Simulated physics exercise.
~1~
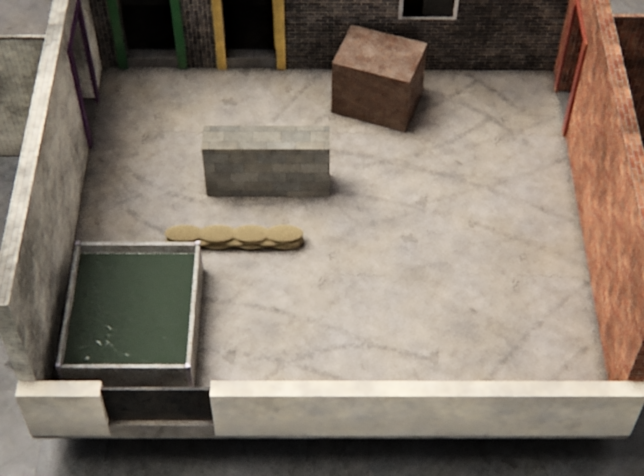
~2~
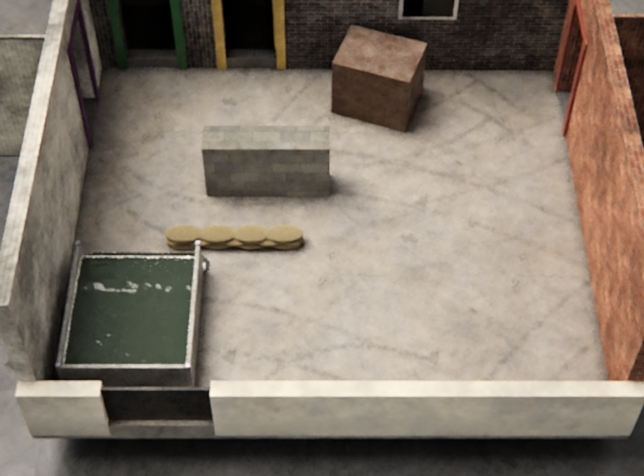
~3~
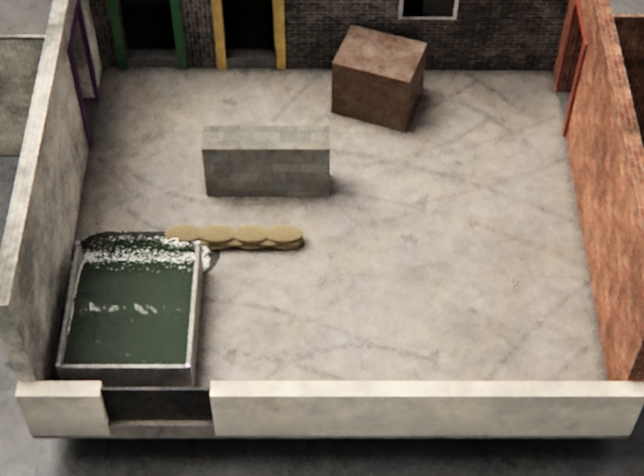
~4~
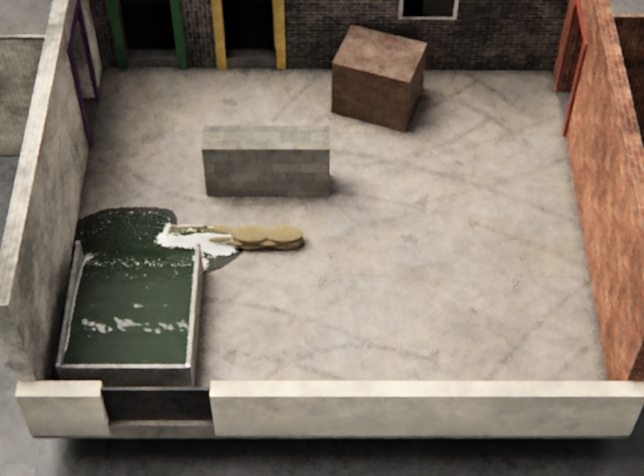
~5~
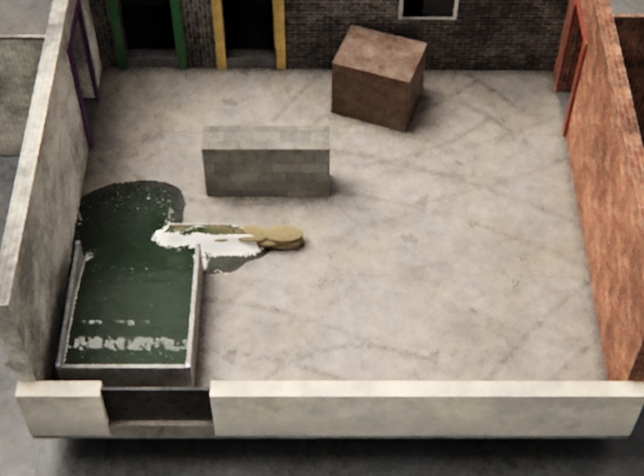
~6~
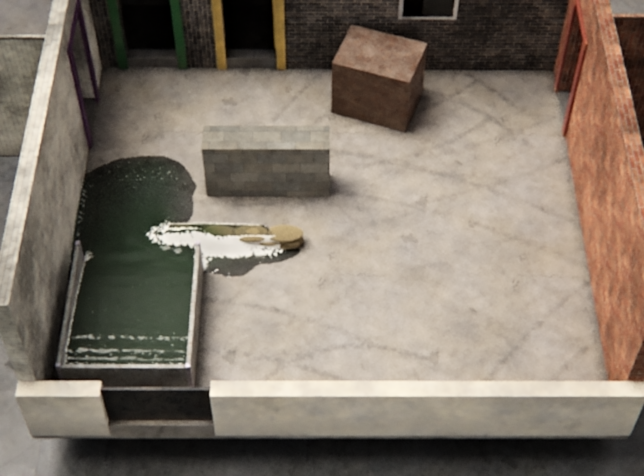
Walled courtyard with dark green water bursting from the far side of a corner tank, spreading across the floor and washing over sandbags.
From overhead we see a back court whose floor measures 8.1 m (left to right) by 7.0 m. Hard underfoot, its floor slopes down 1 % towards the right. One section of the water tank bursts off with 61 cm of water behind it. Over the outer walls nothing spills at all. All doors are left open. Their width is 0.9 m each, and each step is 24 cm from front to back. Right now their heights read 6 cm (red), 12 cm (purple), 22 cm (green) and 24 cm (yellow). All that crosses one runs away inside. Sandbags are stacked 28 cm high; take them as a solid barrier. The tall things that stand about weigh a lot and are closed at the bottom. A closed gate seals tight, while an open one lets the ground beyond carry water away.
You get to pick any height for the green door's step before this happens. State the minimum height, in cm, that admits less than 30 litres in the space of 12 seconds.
24 cm, roughly.
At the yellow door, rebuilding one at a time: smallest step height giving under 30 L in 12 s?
Yellow door, minimum about 9.5 cm.
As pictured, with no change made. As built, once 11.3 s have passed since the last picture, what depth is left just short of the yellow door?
6.0 cm.
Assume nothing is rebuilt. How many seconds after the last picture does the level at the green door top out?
Roughly 1.8 s.
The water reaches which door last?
The red door.
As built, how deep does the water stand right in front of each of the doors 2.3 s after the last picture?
Depths in cm - red: 0, purple: 9, green: 31, yellow: 18.
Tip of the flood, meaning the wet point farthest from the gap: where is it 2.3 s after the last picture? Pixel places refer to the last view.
Lab note: Front tip approx. at (539, 318).
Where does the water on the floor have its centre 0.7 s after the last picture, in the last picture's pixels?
Look at about (147, 276) in the last view.
Then, 0.7 s after the last picture water covers 25 % of the floor, deepest (42 cm) near (177, 250); 5 cm at the green door, 0 litres in over its 22 cm step.
Then, 2.3 s after the last picture water covers 50 % of the floor; 31 cm at the green door, 30 litres in over its 22 cm step.
Then, 11.3 s after the last picture water covers 85 % of the floor, deepest (10 cm) near (546, 76); 5 cm at the green door, 48 litres in over its 22 cm step.
At the green door as built, the water peaked near 33 cm, 1.9 s after the last picture.
Run again over the same 12 s with other heights there, 73 litres in over 19.5 cm, 6 litres over 30.5 cm. The limit of 30 litres is kept from about 24 cm up.
